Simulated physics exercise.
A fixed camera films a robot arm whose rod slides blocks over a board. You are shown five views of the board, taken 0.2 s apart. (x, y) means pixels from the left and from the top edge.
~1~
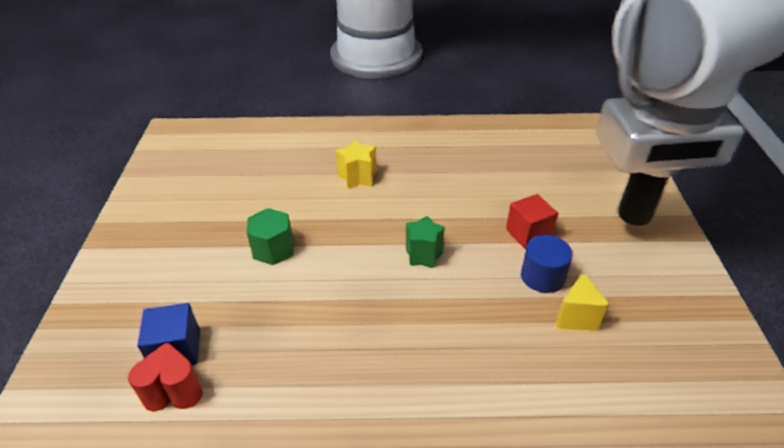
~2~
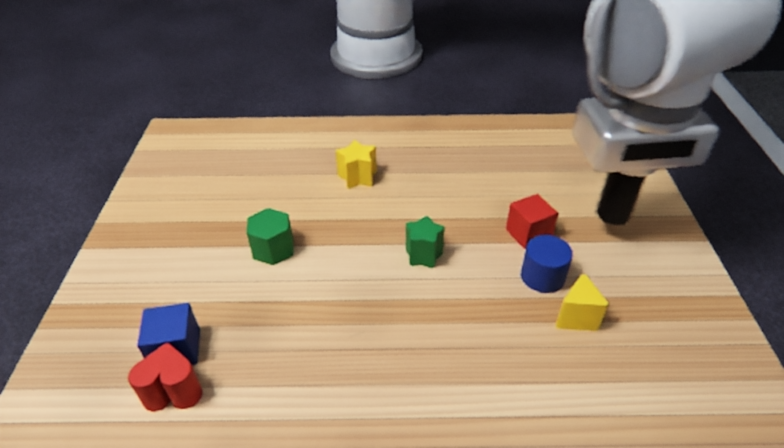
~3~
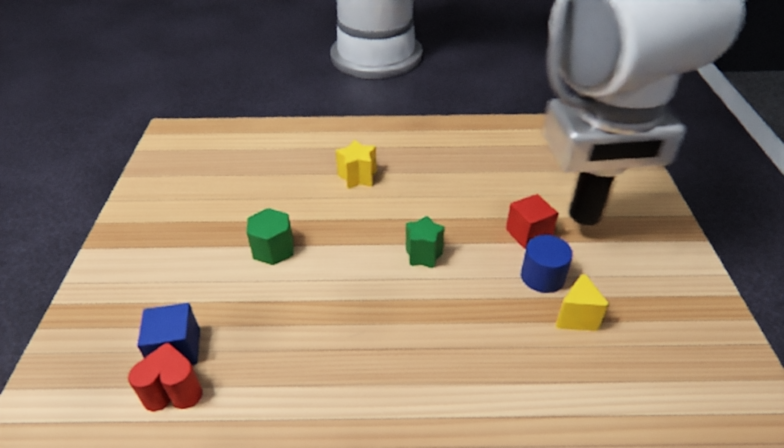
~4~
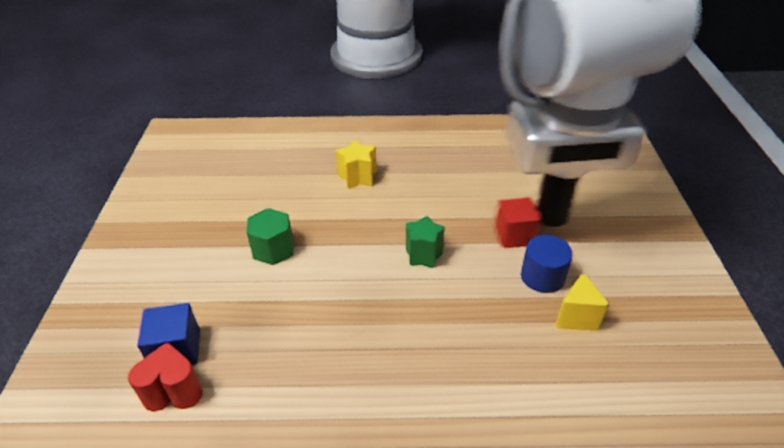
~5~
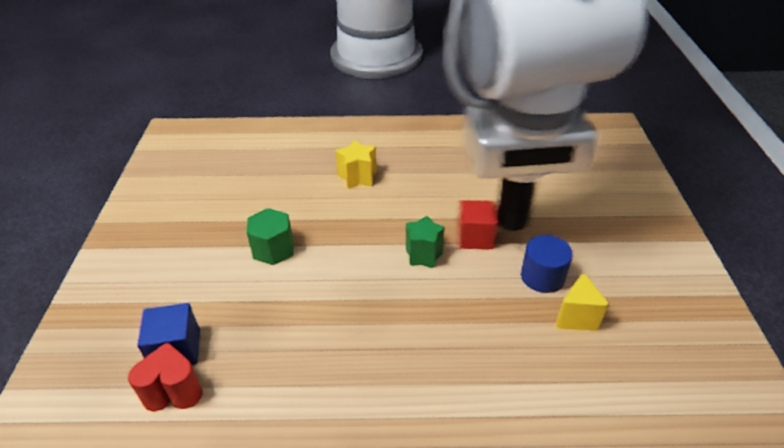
In the video, a robot arm with a black rod moves left across a wooden board of coloured blocks, meets the red cube and pushes it left, away from the blue cylinder and close to the green star.
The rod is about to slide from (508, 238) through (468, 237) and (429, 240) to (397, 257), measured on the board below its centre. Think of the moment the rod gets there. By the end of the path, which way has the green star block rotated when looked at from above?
Answer: Anticlockwise.
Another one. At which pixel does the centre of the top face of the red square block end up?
In the picture, it is at (374, 213).
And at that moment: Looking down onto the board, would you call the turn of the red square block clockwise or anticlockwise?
It spins with the clock.
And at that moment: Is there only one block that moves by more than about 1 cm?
That would be a no.
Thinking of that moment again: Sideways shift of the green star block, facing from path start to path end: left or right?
It heads left.
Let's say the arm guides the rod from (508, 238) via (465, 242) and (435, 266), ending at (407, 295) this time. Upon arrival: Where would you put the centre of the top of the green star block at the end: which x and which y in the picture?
In the picture, it is at (392, 241).
The first path, step by step. One third of the way, rod (469, 220); green star block (414, 232), turned 20° anticlockwise; red square block (436, 211).
Two thirds of the way, rod (430, 222); green star block (406, 235), turned 45° anticlockwise; red square block (396, 210).
At the end, rod (397, 240); green star block (385, 254), turned 90° anticlockwise; red square block (374, 213), turned 40° clockwise; blue disc unmoved.
